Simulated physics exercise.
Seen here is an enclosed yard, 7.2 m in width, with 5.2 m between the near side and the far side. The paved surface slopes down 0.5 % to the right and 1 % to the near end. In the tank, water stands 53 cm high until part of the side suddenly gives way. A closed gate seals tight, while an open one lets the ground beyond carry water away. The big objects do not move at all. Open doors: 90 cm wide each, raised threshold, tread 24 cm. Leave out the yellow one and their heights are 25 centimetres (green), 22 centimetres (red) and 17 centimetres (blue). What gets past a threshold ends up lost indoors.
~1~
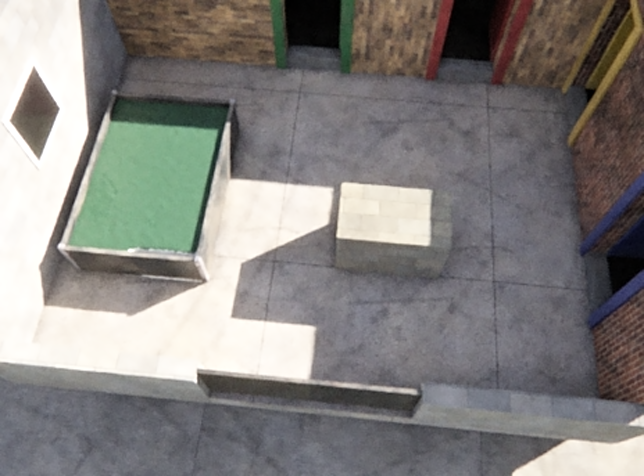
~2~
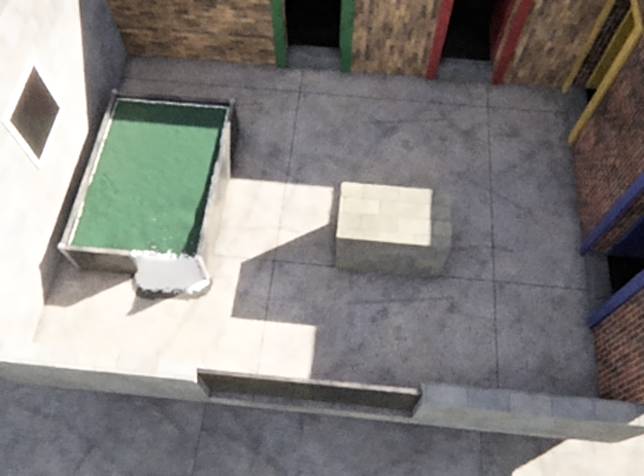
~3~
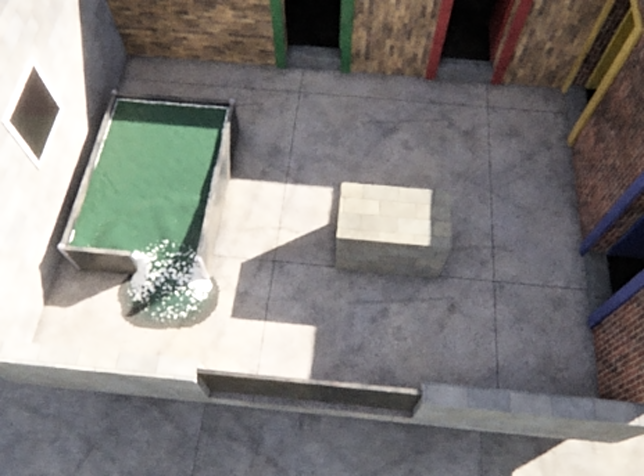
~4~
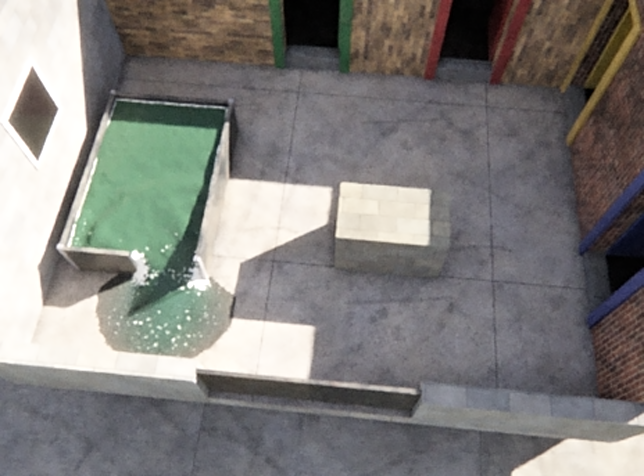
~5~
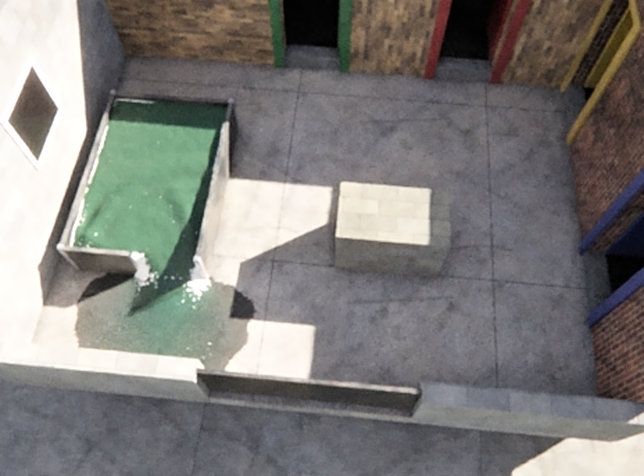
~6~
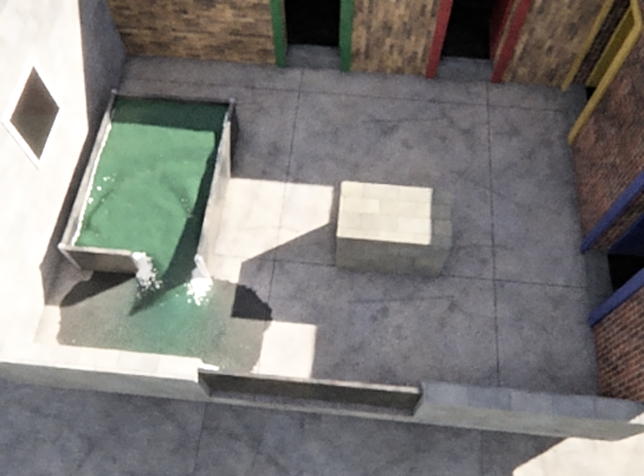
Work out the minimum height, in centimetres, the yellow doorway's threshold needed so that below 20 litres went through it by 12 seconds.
The minimum is roughly 6.5 cm.
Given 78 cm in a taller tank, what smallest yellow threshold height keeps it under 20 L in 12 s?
Minimum height: Approx. 12.0 cm.
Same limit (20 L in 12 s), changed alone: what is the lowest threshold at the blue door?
The blue one would have to be about 11.0 cm high.
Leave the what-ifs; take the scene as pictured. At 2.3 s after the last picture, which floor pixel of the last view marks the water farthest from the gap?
Lab note: Front tip approx. at (589, 414).
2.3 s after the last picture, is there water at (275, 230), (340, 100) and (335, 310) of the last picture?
So the three spots come out spared, spared, swamped, in that order.
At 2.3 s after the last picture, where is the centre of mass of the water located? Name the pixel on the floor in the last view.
About (188, 247).
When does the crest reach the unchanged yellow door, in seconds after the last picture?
It peaks at about 9.5 s.
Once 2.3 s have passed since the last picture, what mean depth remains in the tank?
About 29 centimetres.
Then, 0.7 s after the last picture water covers 10 % of the floor, deepest (36 cm) near (156, 357); it has not reached the yellow door.
Then, 2.3 s after the last picture water covers 35 % of the floor, deepest (30 cm) near (42, 360); it has not reached the yellow door.
Then, 11.3 s after the last picture water covers 95 % of the floor, deepest (11 cm) near (574, 412); 8 cm at the yellow door, 0 litres in over its 20 cm threshold.
At the yellow door as built, the water peaked near 11 cm, 9.3 s after the last picture.
With a threshold of 5.5 cm, 31 litres would have come in within the 12 s; with 7.5 cm, 13 litres. So under 20 litres takes about 6.5 cm.
